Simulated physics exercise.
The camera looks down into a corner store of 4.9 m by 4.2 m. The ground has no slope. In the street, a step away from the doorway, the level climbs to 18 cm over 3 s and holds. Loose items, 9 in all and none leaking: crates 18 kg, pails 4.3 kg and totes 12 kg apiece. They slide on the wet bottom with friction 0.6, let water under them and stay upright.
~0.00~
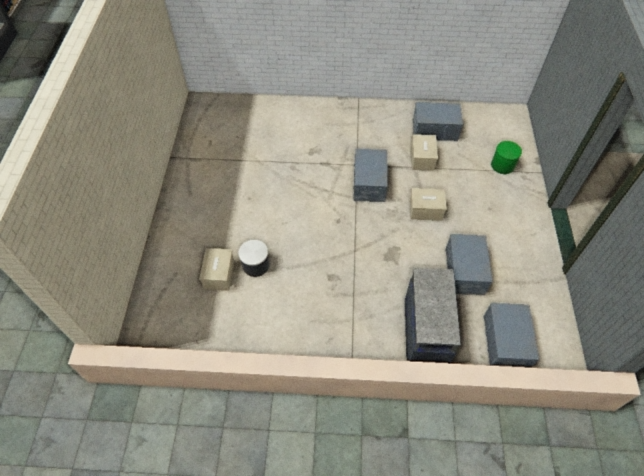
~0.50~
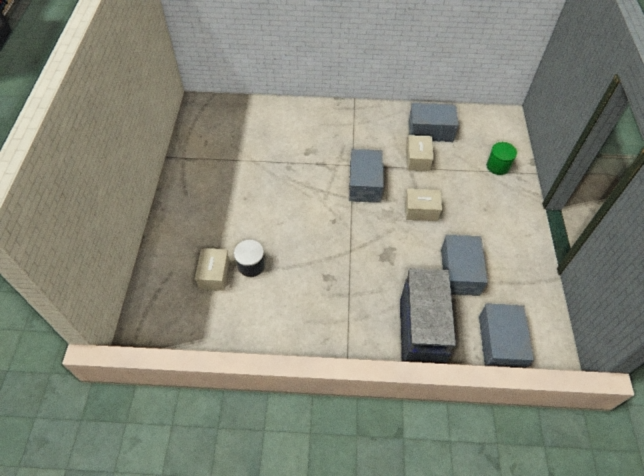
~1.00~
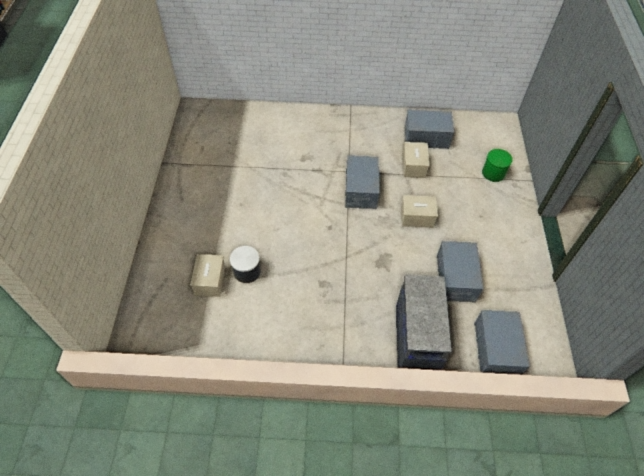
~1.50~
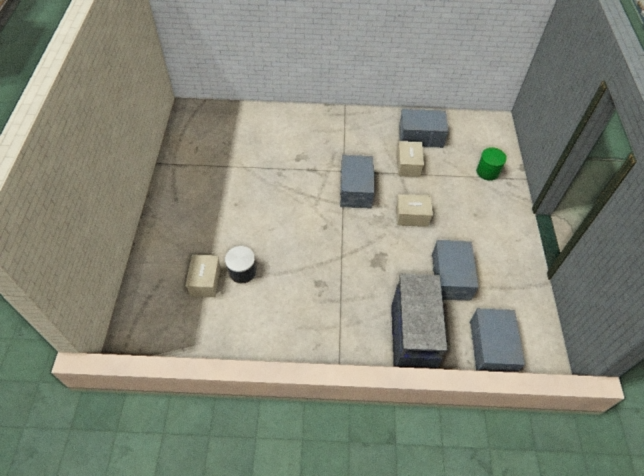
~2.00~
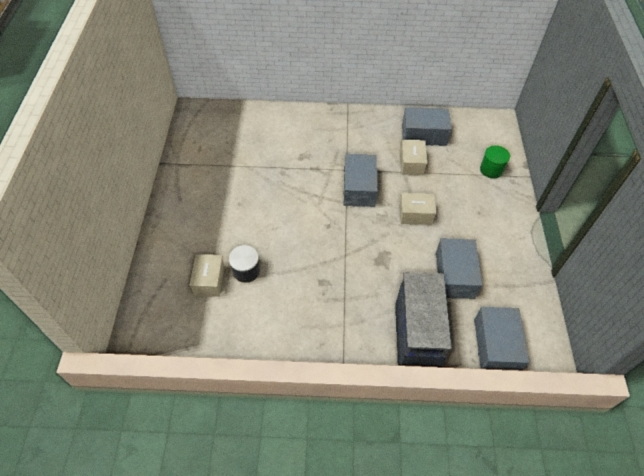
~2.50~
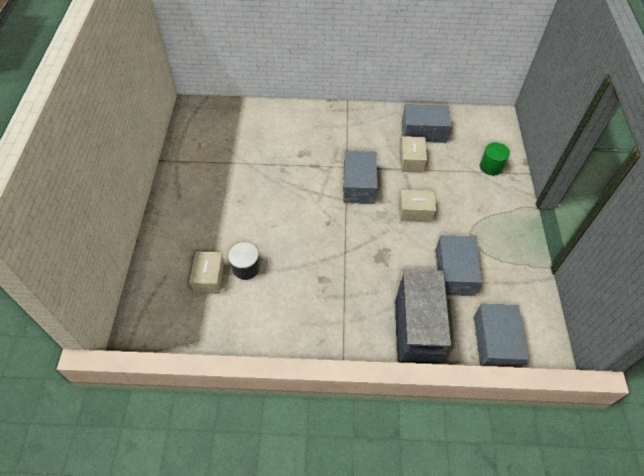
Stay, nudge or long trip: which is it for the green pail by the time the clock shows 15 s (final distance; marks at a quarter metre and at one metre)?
The green pail barely shifts.
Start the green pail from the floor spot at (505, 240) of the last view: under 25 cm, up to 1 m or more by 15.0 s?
It ends far away.
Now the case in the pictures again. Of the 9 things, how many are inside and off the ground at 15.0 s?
At that moment 0.
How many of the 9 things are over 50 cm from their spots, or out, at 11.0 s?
By then 1.
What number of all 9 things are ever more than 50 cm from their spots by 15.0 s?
I count 2.
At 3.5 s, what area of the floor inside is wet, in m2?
Roughly 3.0 m2.
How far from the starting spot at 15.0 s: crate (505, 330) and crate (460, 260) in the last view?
In that order: 10 cm, 140 cm.
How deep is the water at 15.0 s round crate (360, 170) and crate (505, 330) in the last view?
About 6 and 6 cm.
After 3.5 s the green pail is near (498, 151), 0.0 m from its start, aground; 0 afloat.
After 6.8 s the green pail is near (498, 151), 0.0 m from its start, aground; 0 afloat.
After 11.0 s the green pail is near (498, 151), 0.0 m from its start, aground; 0 afloat.
After 15.0 s the green pail is near (498, 151), 0.0 m from its start, aground; 0 afloat.
